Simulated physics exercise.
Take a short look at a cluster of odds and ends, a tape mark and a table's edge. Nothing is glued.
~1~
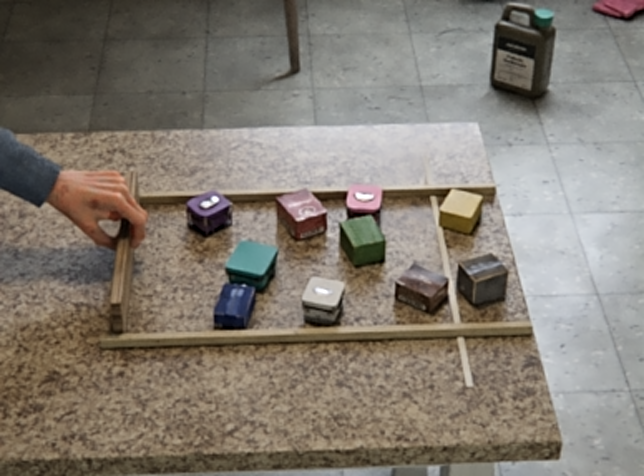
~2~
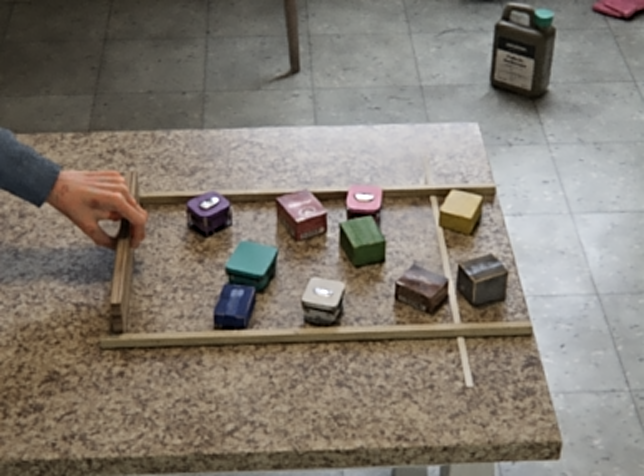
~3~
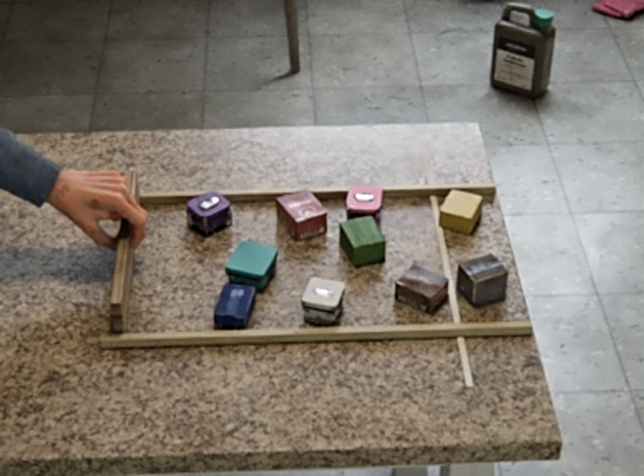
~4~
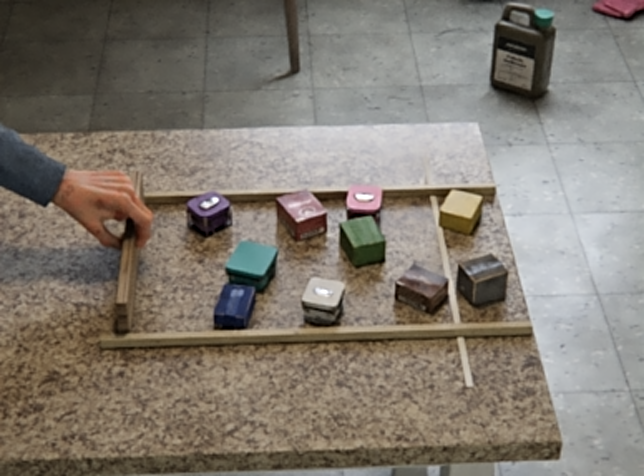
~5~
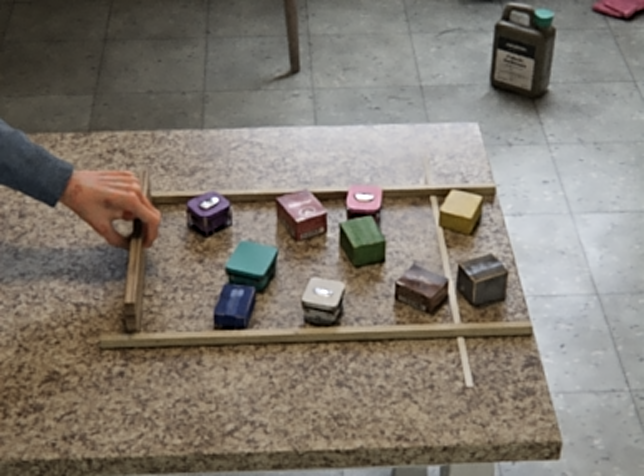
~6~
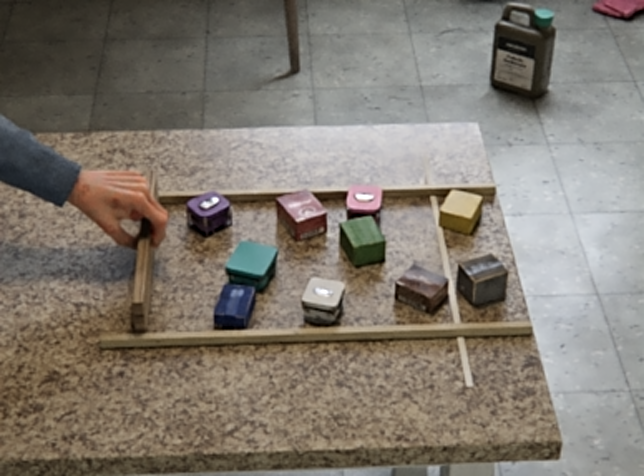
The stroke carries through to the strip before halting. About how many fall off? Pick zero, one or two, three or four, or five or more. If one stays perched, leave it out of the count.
Three or four fall off.
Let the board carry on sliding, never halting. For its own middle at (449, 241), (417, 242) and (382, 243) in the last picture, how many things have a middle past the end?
First 4, then 2, finally 0.
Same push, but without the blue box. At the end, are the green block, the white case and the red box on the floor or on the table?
So: The green block does not drop, the white case does not drop, the red box does not drop.
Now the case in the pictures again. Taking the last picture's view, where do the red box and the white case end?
Red box: About (488, 201); white case: About (503, 293).
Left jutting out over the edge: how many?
I count 2 overhanging.
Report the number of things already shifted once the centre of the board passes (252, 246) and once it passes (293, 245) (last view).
So 4, and at the other place 6.
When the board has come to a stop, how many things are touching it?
Number in contact with it: 3.
Early on, none off yet; grey box at rest near (482, 279); yellow block at rest near (461, 212); brown box at rest near (422, 288).
Finally, the number that fall off is three or four; lost, pink case, brown box, yellow block and grey box.
